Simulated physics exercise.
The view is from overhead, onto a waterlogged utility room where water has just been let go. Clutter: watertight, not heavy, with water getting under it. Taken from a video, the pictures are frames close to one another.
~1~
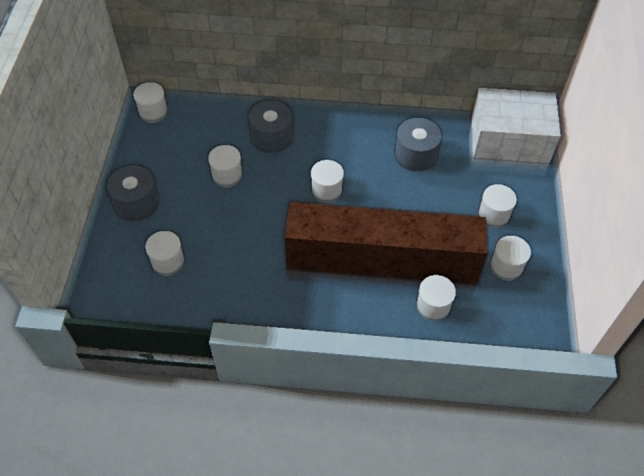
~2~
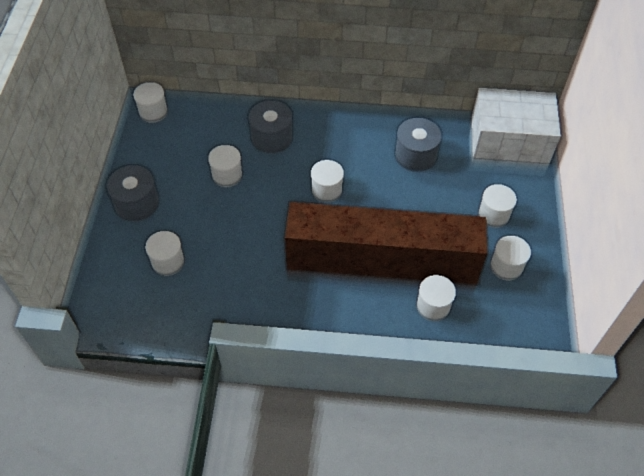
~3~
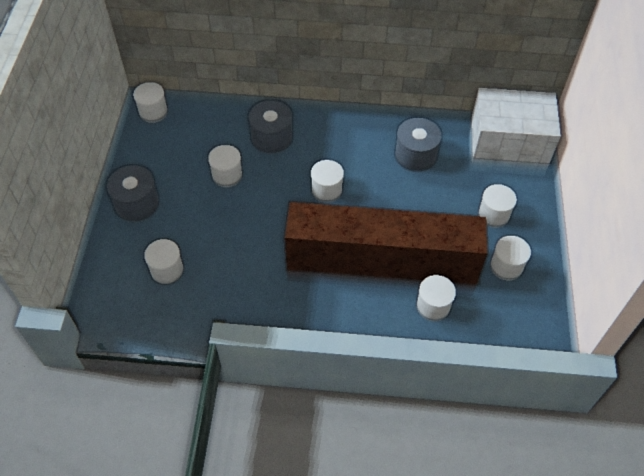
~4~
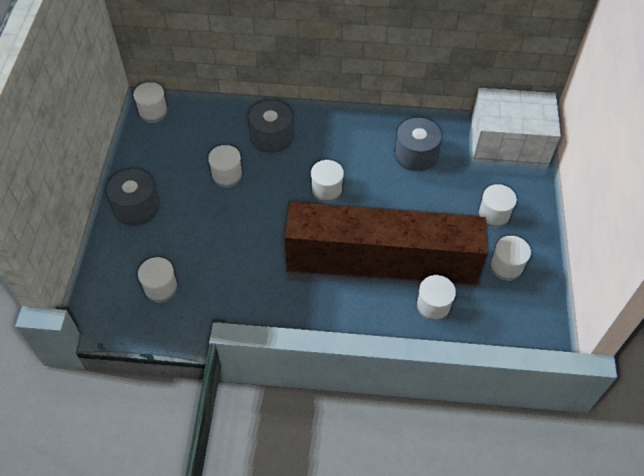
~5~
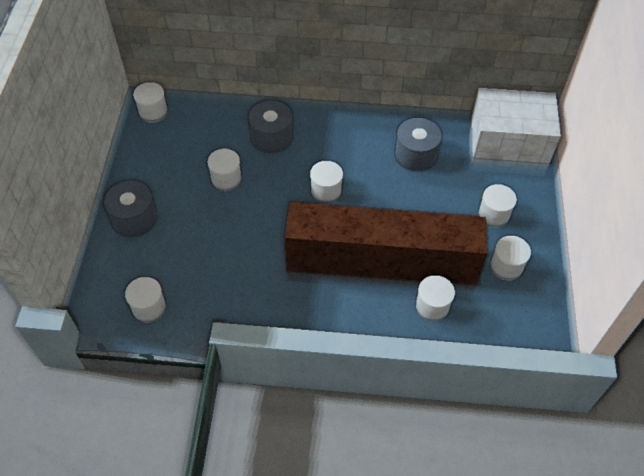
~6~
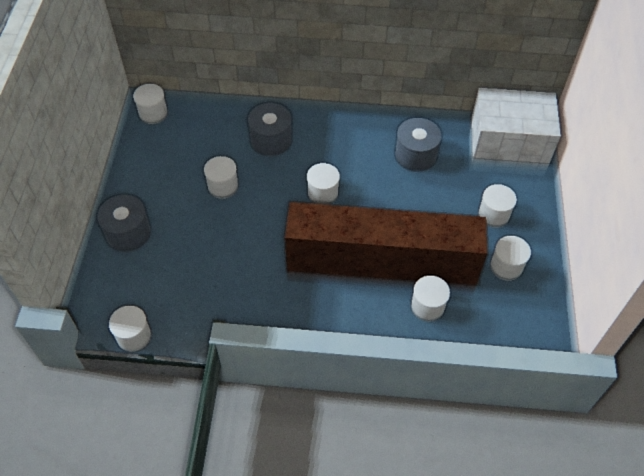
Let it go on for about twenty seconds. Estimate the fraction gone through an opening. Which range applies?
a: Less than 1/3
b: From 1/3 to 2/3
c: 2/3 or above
Option c: 2/3 or above.
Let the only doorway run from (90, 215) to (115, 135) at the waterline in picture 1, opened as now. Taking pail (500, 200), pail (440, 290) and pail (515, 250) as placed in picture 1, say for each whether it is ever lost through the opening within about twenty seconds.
Listed order gives stays put, stays put, stays put.
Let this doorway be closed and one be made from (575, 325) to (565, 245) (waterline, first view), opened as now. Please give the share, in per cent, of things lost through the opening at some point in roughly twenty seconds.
Roughly 50 in a hundred.
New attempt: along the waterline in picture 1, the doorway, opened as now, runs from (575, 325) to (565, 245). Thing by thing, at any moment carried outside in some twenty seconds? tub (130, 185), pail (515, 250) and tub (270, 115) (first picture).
Sequentially: Remains, escapes, remains.
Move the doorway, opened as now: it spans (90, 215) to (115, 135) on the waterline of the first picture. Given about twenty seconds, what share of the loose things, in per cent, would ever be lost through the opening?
About 60 percent.
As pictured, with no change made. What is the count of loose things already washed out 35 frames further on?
I make it 6.
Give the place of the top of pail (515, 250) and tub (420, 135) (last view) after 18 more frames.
About (430, 308) and (362, 141).
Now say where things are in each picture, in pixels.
A pail at (163, 245) floats; a tub at (130, 183), afloat; 0 of 10 have shifted, in the first picture.
A pail at (163, 245), afloat; a tub at (130, 183) floats; 0 of 10 have shifted, in the second picture.
A pail at (162, 254) floats, close to its start; a tub at (130, 183) floats; 1 of 10 have shifted, in the third picture.
A pail at (156, 272) floats, close to its start; a tub at (130, 187), afloat, close to its start; 1 of 10 have shifted, in the fourth picture.
A pail at (143, 292), afloat, a stride from its start; a tub at (128, 199) floats, close to its start; 2 of 10 have shifted, in the fifth picture.
A pail at (127, 322), afloat, a stride from its start; a tub at (121, 214), afloat, a stride from its start; 4 of 10 have shifted, in the sixth picture.
A moment on, 1 of 10 are out; 9 afloat.
Next, 4 of 10 are out; 6 afloat.
Later, 6 of 10 are out; 4 afloat.
In the end, 8 of 10 are out; 2 afloat.
